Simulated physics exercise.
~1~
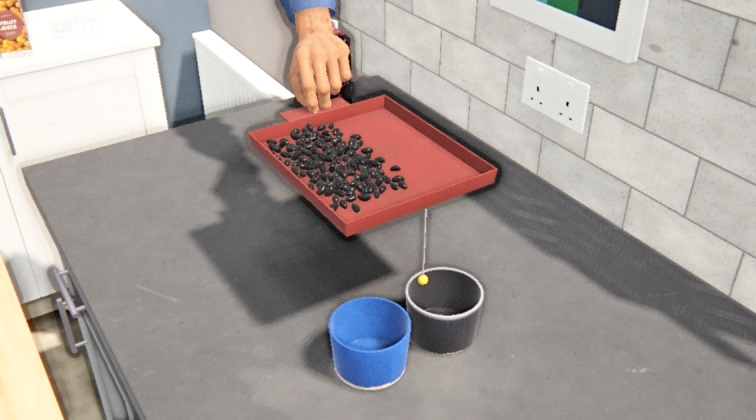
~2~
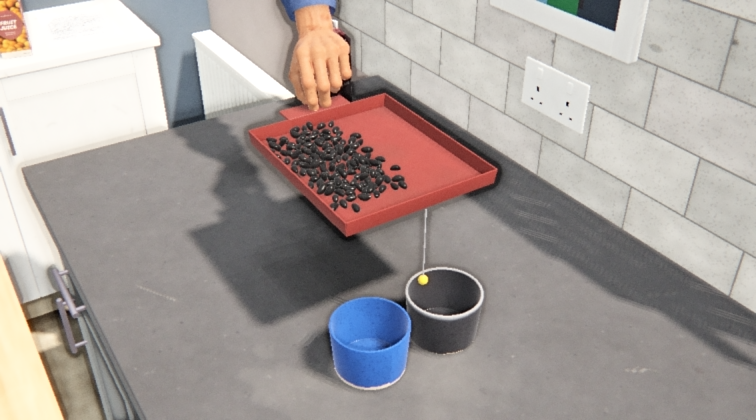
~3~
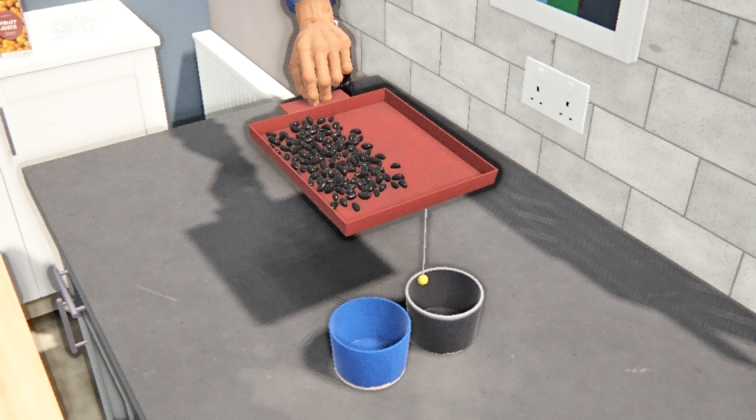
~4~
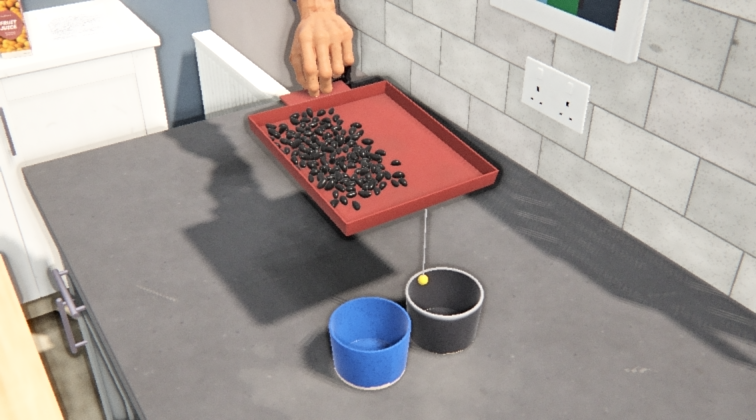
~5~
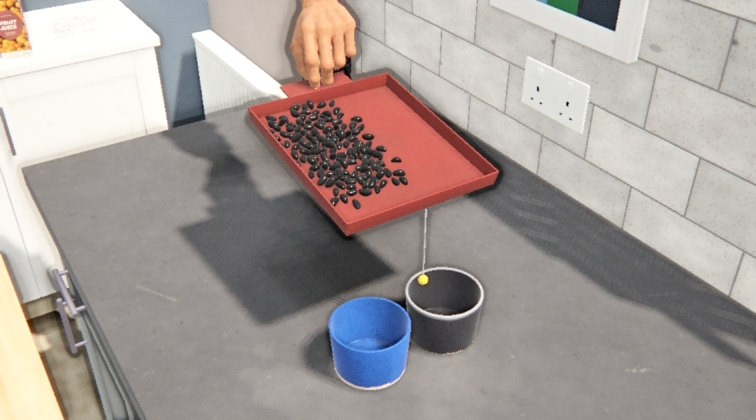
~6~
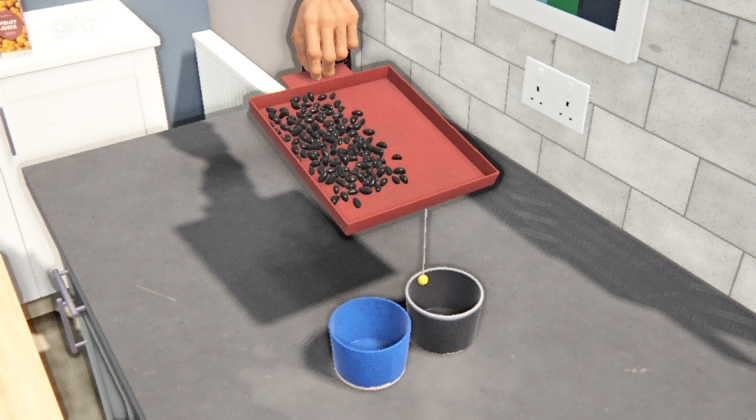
Red tray of black beans tilting slightly as a hand raises its far end above blue and black dishes on a counter.
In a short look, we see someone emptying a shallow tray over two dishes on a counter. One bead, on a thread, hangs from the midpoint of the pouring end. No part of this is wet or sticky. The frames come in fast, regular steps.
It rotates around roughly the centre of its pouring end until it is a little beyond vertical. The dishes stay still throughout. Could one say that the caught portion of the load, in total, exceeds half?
No, it falls short of half.
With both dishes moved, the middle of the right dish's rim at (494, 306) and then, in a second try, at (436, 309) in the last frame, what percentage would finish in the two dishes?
First position: Some 70 %; second position: Some 50 %.
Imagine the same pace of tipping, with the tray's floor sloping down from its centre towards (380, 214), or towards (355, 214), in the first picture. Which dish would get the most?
The first try goes to the one on the left and the second to the one on the left.
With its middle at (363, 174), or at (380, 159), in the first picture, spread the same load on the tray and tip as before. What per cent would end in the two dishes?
About 30 and 30 per cent.
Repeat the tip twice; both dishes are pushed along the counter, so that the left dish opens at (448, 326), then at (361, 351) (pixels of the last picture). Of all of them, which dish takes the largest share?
At place one the left of the pair; at place two the right of the pair.
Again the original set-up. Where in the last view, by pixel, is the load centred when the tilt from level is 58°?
(399, 173).
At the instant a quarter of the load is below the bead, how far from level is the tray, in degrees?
Close to 100 degrees, I reckon.
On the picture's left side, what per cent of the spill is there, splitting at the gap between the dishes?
Near 10 in a hundred.
Soon, tray tipped steeply; nearly all on the tray; a stray few in the right dish; a stray few in the air.
A while on, tray tipped right over; about two thirds on the tray; a stray few in the left dish; a stray few in the right dish; a small part outside both; about a quarter in the air.
Towards the end, tray tipped past a quarter turn; a small part in the left dish; about a quarter in the right dish; about two thirds outside both.
Finally, tray tipped past a quarter turn; a small part in the left dish; about a quarter in the right dish; about two thirds outside both.
